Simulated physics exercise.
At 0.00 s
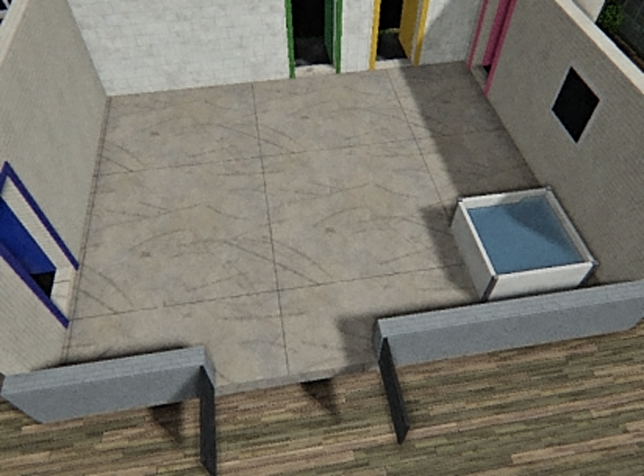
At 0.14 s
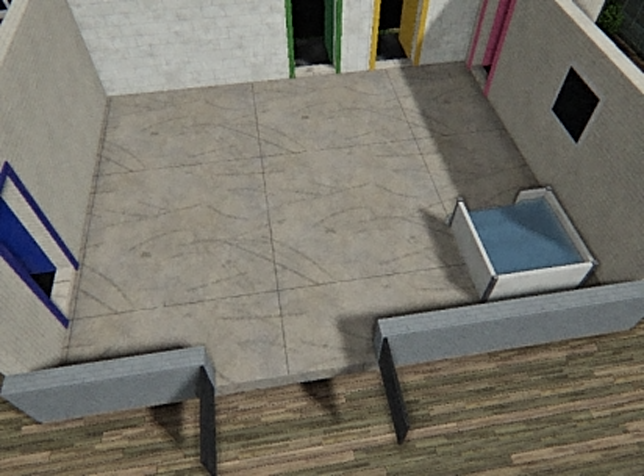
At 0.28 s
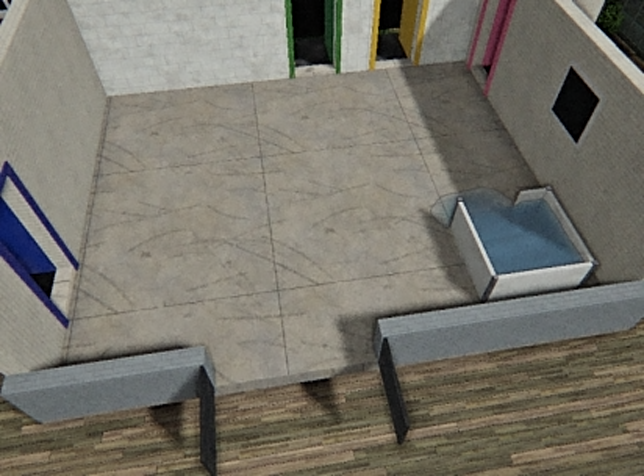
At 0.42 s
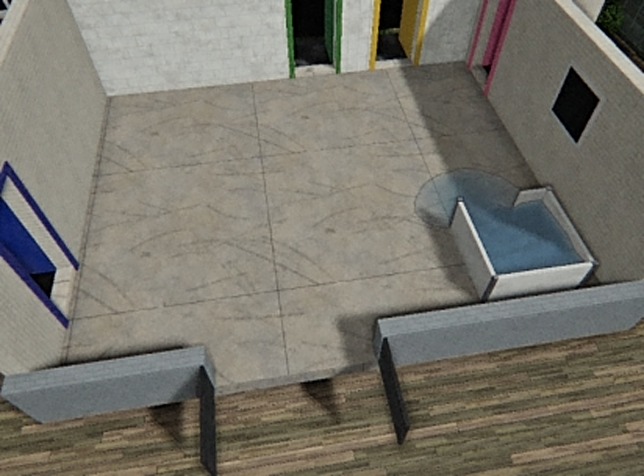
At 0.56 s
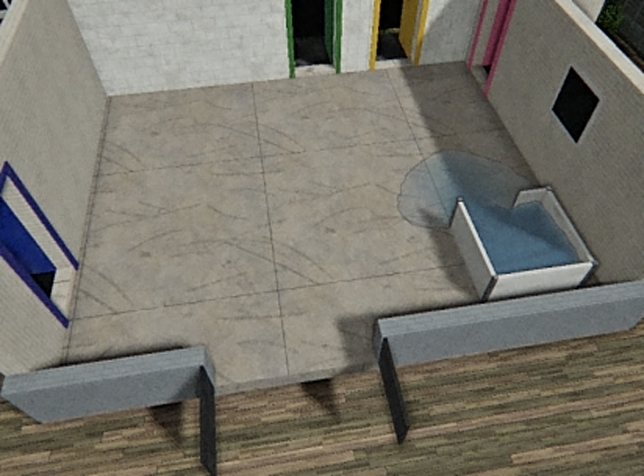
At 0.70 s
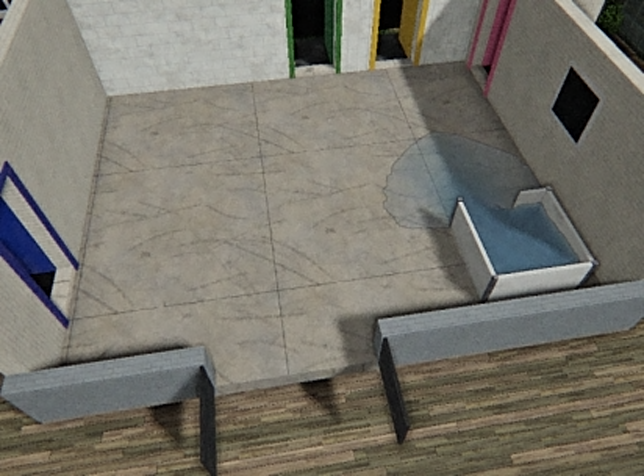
The footage shows a walled yard with blue, green, yellow and pink doorways and a white tank of water at right; part of the tank's far side disappears, and water pours through the gap, spreading in a rounded sheet across the floor.
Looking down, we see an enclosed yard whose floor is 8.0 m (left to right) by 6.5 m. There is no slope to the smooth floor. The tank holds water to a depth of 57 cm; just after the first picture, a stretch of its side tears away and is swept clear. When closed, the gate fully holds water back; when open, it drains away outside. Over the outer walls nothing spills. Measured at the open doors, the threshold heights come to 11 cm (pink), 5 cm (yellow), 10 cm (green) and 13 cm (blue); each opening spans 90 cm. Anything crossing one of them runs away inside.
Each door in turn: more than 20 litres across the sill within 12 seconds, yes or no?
Answers: Pink door, no; yellow door, yes; green door, no; blue door, no.
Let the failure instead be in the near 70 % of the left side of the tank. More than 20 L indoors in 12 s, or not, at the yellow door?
Then the yellow door ends up within bounds.
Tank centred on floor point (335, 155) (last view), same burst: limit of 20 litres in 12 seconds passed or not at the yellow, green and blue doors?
Compared with that limit, yellow falls short, green overshoots and blue falls short.
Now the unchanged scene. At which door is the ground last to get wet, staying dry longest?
Blue.
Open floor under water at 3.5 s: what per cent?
40 %.
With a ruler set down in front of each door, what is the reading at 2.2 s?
In centimetres - pink: 7, yellow: 10, green: 3, blue: 0.
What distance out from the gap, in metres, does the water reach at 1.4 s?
Some 4.2 metres from the gap.
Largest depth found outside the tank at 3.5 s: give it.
About 15 cm at most.
After 1.4 s water covers 20 % of the floor and is deepest (25 cm) near (474, 218); pink door not reached, yellow door not reached, green door not reached, blue door not reached.
After 2.2 s water covers 35 % of the floor and is deepest (19 cm) near (465, 62); pink door 7 cm at the sill, 0 L in, yellow door 10 cm at the sill, 10 L in, green door not reached, blue door not reached.
After 3.5 s water covers 40 % of the floor and is deepest (15 cm) near (457, 77); pink door 10 cm at the sill, 1 L in, yellow door 12 cm at the sill, 51 L in, green door 9 cm at the sill, 2 L in, blue door not reached.
After 7.0 s water covers 45 % of the floor and is deepest (6 cm) near (413, 72); pink door 5 cm at the sill, 3 L in, yellow door 6 cm at the sill, 76 L in, green door 4 cm at the sill, 2 L in, blue door not reached.
After 12.0 s water covers 75 % of the floor and is deepest (4 cm) near (113, 179); pink door 3 cm at the sill, 3 L in, yellow door 3 cm at the sill, 77 L in, green door 2 cm at the sill, 2 L in, blue door 3 cm at the sill, 0 L in.
